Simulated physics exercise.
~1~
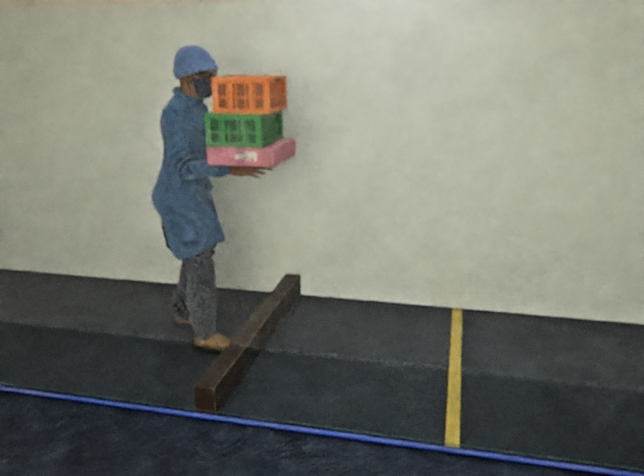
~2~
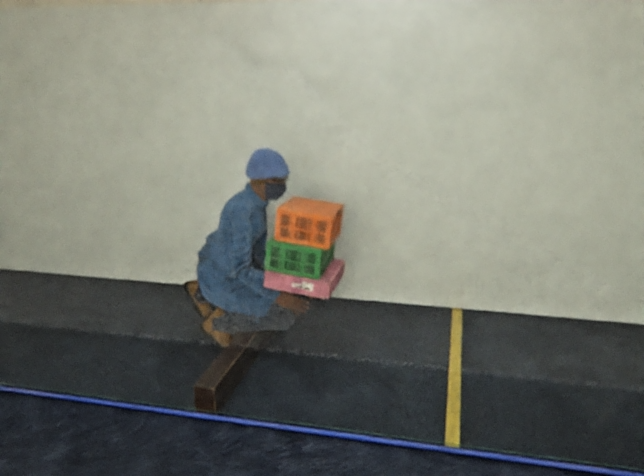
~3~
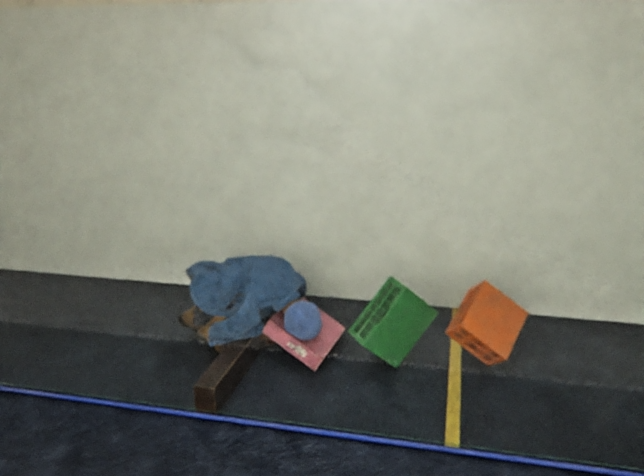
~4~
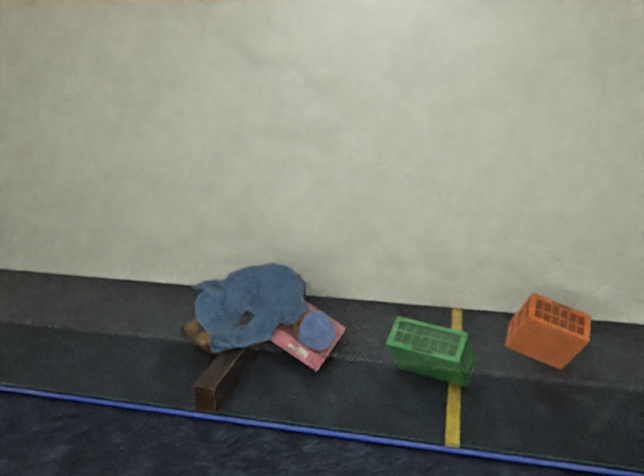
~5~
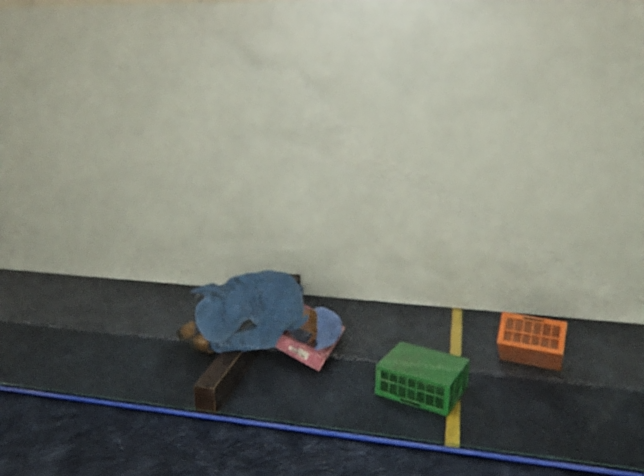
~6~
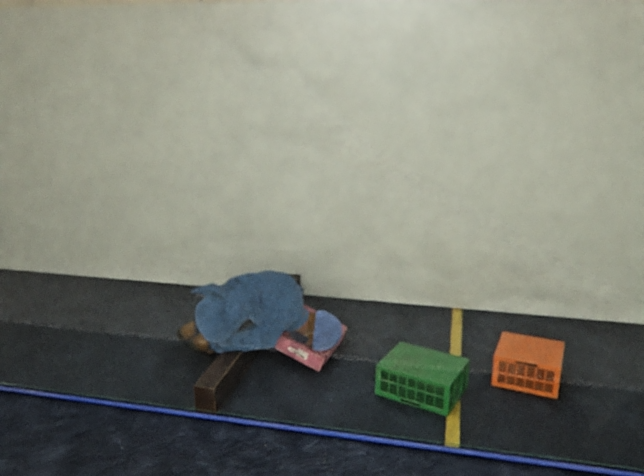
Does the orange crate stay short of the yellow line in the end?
No, the orange crate tumbles to the right and ends up on the floor beyond the yellow line.
On a dark floor beside a pale wall, a person carrying two crates and a pink parcel sinks and pitches forward over a brown rail. The crates tumble right, green stopping short of a yellow line and orange beyond it, while the person stays slumped with head against the parcel.
